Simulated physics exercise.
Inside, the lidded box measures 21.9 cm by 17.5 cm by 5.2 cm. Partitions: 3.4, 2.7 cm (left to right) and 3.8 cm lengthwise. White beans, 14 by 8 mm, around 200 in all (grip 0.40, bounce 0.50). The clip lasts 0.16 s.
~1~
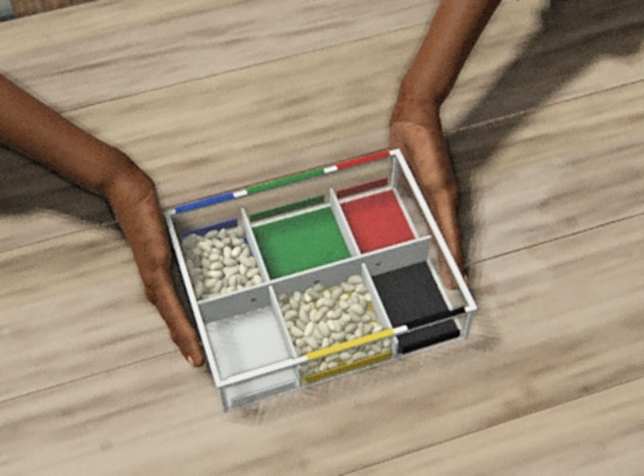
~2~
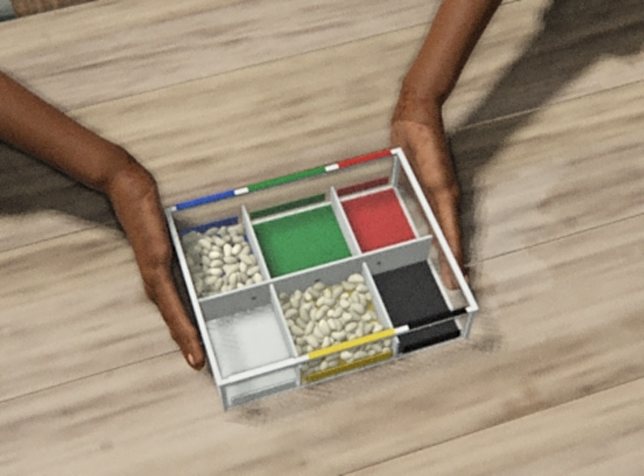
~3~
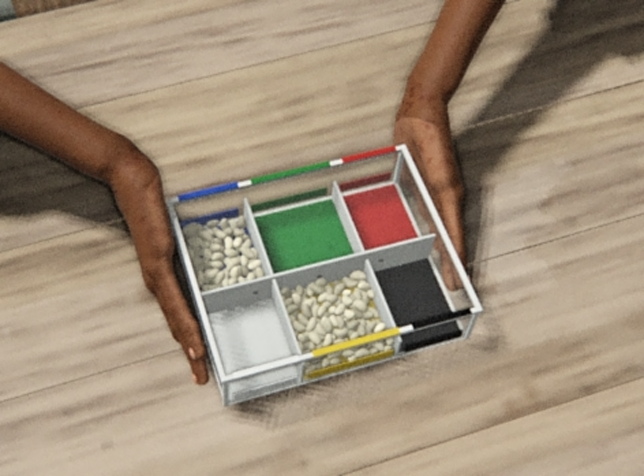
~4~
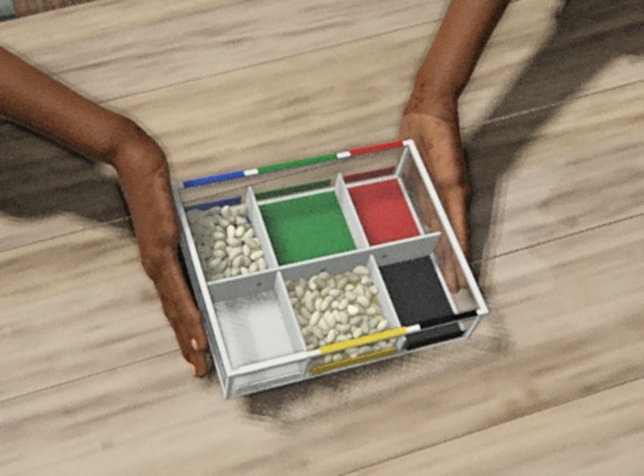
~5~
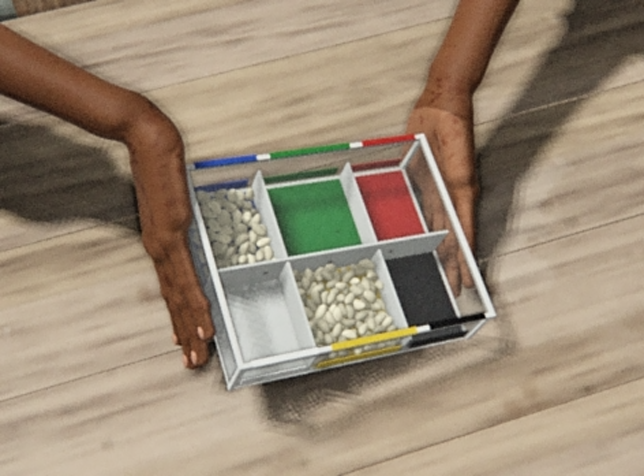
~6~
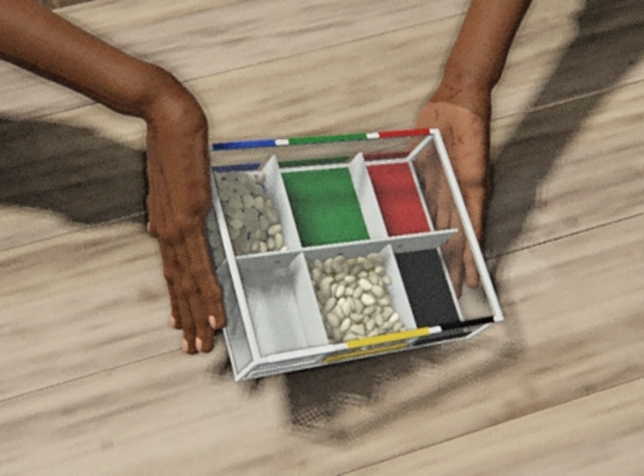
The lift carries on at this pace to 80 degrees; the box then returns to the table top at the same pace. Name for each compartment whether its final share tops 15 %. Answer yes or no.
Red compartment: No; blue compartment: Yes; green compartment: No; yellow compartment: Yes; white compartment: No; black compartment: Yes.
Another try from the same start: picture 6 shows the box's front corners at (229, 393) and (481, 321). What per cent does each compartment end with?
Red 0, blue 35, green 0, yellow 55, white 5, black 5.
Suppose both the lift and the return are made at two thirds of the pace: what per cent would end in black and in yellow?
Black 35; yellow 30.
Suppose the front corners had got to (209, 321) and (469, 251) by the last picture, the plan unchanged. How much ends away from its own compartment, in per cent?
In that case some 15 per cent.
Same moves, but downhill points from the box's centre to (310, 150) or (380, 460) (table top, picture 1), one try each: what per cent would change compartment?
Some 25 and 10 per cent.
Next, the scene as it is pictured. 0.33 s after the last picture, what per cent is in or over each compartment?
Red 0; blue 35; green 5; yellow 50; white 0; black 10.
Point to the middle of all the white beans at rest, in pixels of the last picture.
Near (362, 321).
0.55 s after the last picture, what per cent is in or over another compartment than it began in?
Roughly 45 per cent.
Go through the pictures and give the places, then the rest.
The first picture shows box tilt 0 degrees, front corners at (221, 383) and (470, 307); blue 45 %, yellow 55 %.
The second picture shows box tilt 1 degrees, front corners at (222, 381) and (472, 308).
The third picture shows box tilt 4 degrees, front corners at (225, 377) and (476, 309), lowest corner right front.
The fourth picture shows box tilt 9 degrees, front corners at (232, 372) and (481, 310), lowest corner right front.
The fifth picture shows box tilt 16 degrees, front corners at (243, 365) and (489, 313), lowest corner right front.
The sixth picture shows box tilt 24 degrees, front corners at (260, 359) and (497, 317), lowest corner right front; blue 45 %, yellow 55 %.
Then, 0.33 s after the last picture, tilt 78 degrees; blue 35 %, green 5 %, yellow 50 %, black 10 %.
Then, 0.55 s after the last picture, tilt 31 degrees; blue 30 %, green 5 %, yellow 30 %, black 30 %.
Then, 0.89 s after the last picture, tilt 0 degrees; red 5 %, blue 30 %, green 5 %, yellow 30 %, black 30 %.
In the end, red 5 %, blue 30 %, green 5 %, yellow 30 %, white 0 %, black 30 %.
